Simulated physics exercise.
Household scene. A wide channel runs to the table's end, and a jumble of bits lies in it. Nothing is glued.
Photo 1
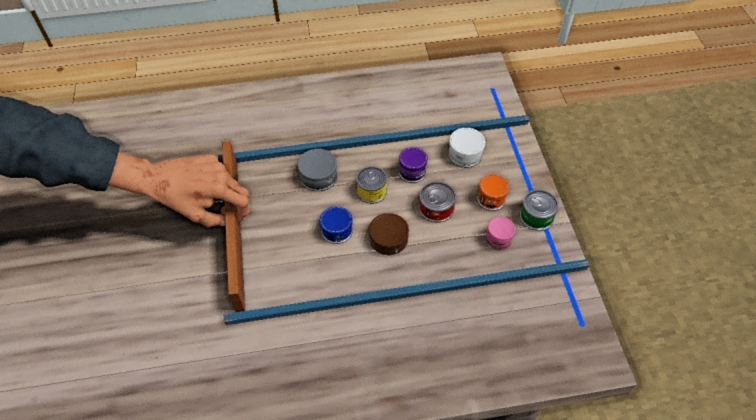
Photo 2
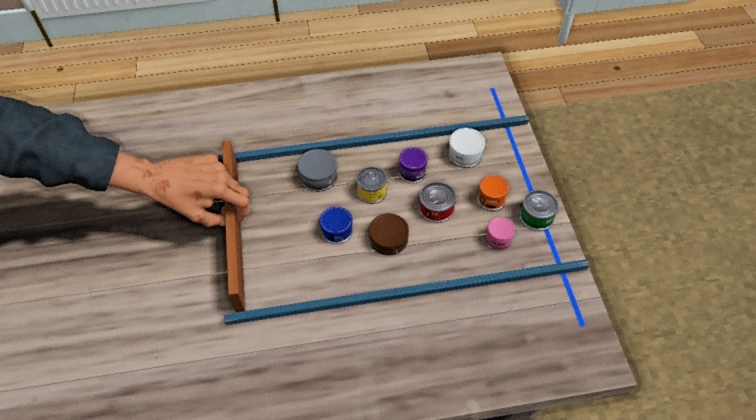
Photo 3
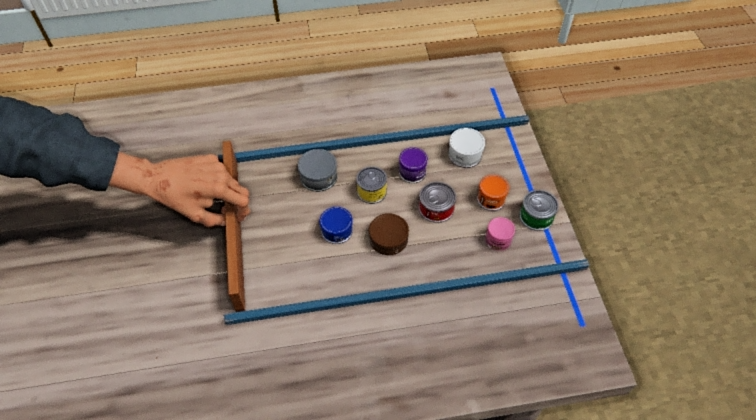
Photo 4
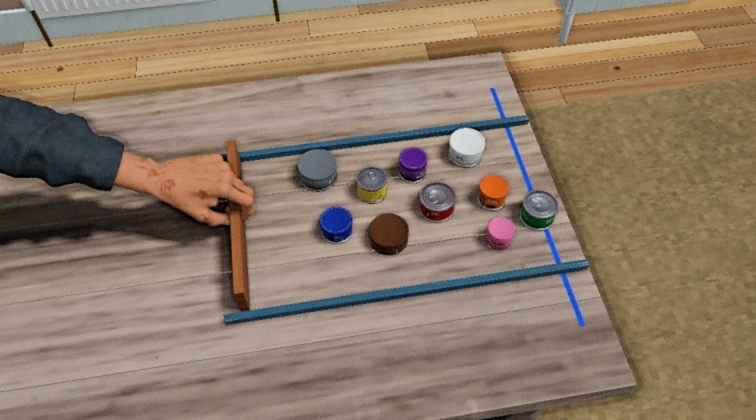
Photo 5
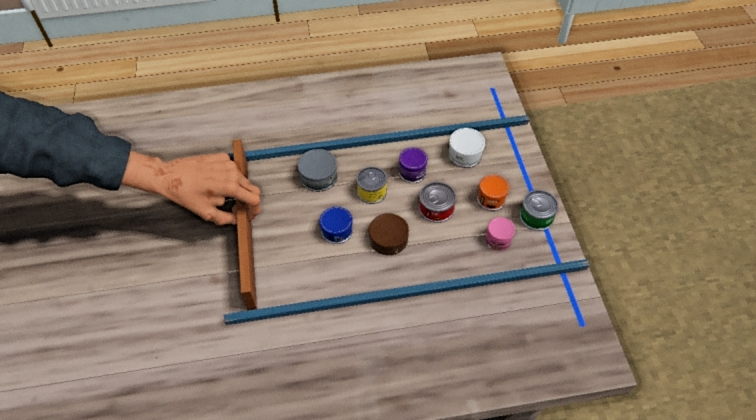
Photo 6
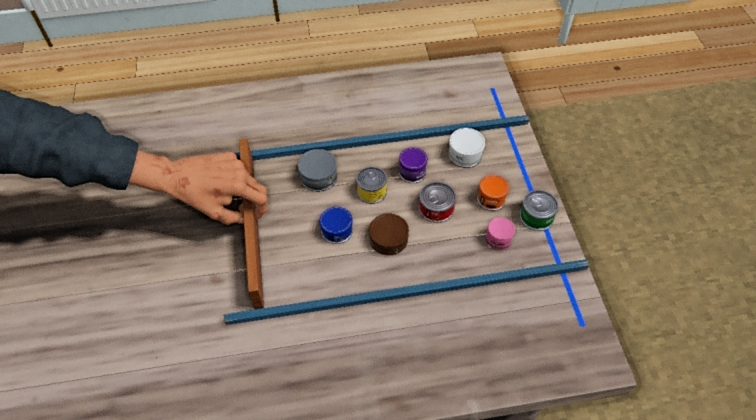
The footage shows a hand holding a wooden board upright between two blue rails on a table, then sliding it slightly to the right, while the colourful tins and pots ahead of it, near a blue line, stay still.
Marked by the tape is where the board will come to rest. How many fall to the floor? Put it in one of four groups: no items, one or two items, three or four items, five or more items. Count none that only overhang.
Five or more slip off.
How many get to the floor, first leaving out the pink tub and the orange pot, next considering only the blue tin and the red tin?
First try: 4 fallen; other try: 4.
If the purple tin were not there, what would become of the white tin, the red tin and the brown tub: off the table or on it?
So: The white tin goes down, the red tin goes down, the brown tub does not drop.
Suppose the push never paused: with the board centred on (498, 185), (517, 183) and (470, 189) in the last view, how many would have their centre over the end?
Respectively 1, 4 and 0.
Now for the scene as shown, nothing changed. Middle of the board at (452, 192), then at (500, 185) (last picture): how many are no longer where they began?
Moved so far: 9, then 10.
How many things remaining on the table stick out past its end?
I'd put it at 5.
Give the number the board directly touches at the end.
It ends up touching 4.
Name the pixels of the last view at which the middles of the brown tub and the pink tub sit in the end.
Final spots - brown tub (565, 220), pink tub (580, 245).
A little later, none off yet; green tin at rest near (539, 210); orange pot at rest near (493, 193); pink tub at rest near (500, 234).
When it is over, the number that fall off is five or more; down, purple tin, red tin, white tin, orange pot and green tin.
